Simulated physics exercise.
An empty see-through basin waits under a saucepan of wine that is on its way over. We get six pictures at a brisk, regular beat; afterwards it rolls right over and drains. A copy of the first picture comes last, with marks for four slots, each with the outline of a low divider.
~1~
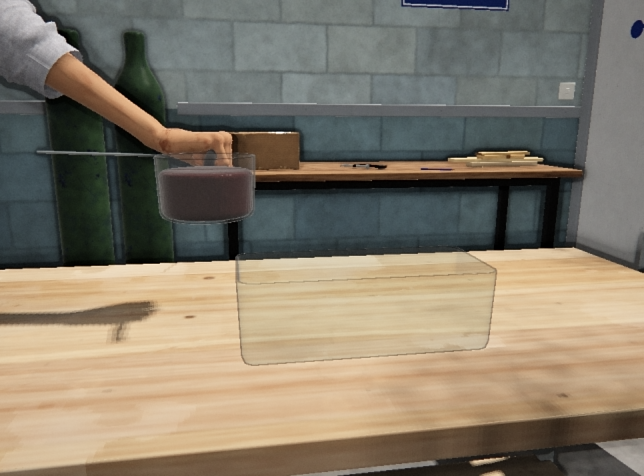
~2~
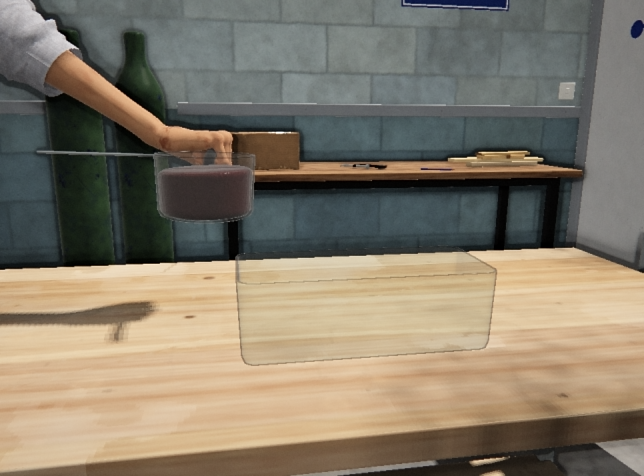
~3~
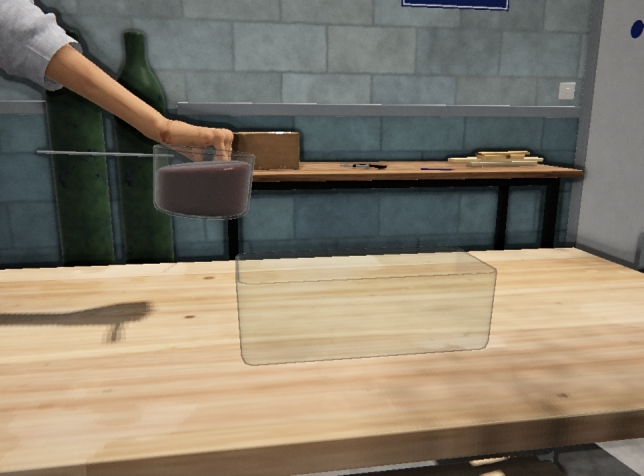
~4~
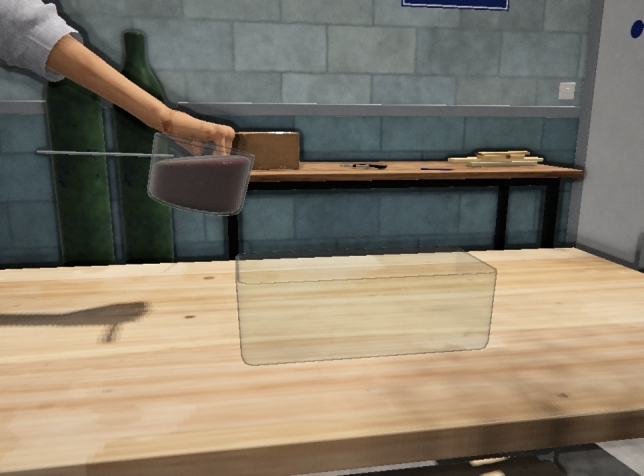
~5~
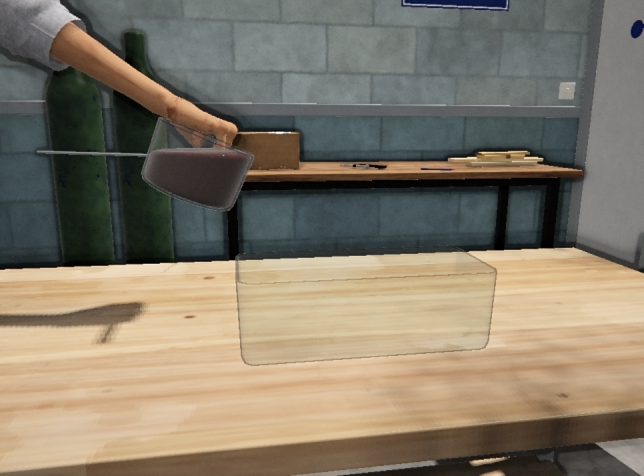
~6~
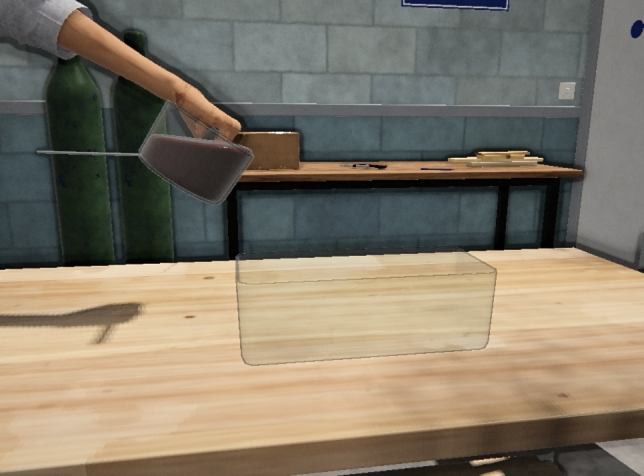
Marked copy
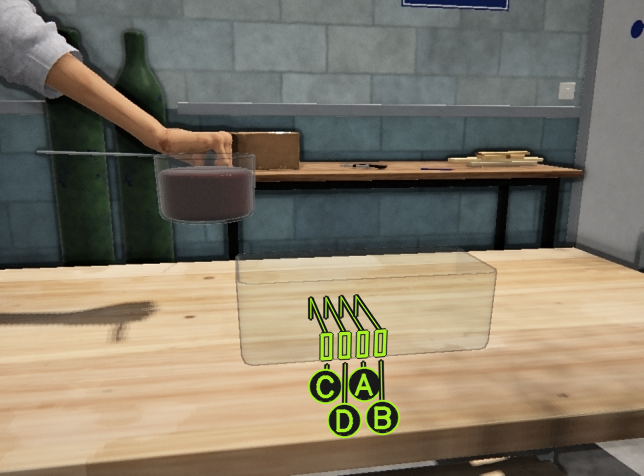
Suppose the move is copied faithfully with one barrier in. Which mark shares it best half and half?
It is A.
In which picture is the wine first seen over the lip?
In picture 6.
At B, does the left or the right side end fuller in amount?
The left one.
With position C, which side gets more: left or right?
The right one.
On the marked copy, A at (363, 362); B at (381, 361); C at (327, 365); D at (345, 363).
With A, about 48 % ends left of the wall and 48 % right of it; 4 % is lost outside.
With B, about 74 % ends left of the wall and 18 % right of it; 8 % is lost outside.
With C, about 18 % ends left of the wall and 78 % right of it; 4 % is lost outside.
With D, about 27 % ends left of the wall and 69 % right of it; 4 % is lost outside.
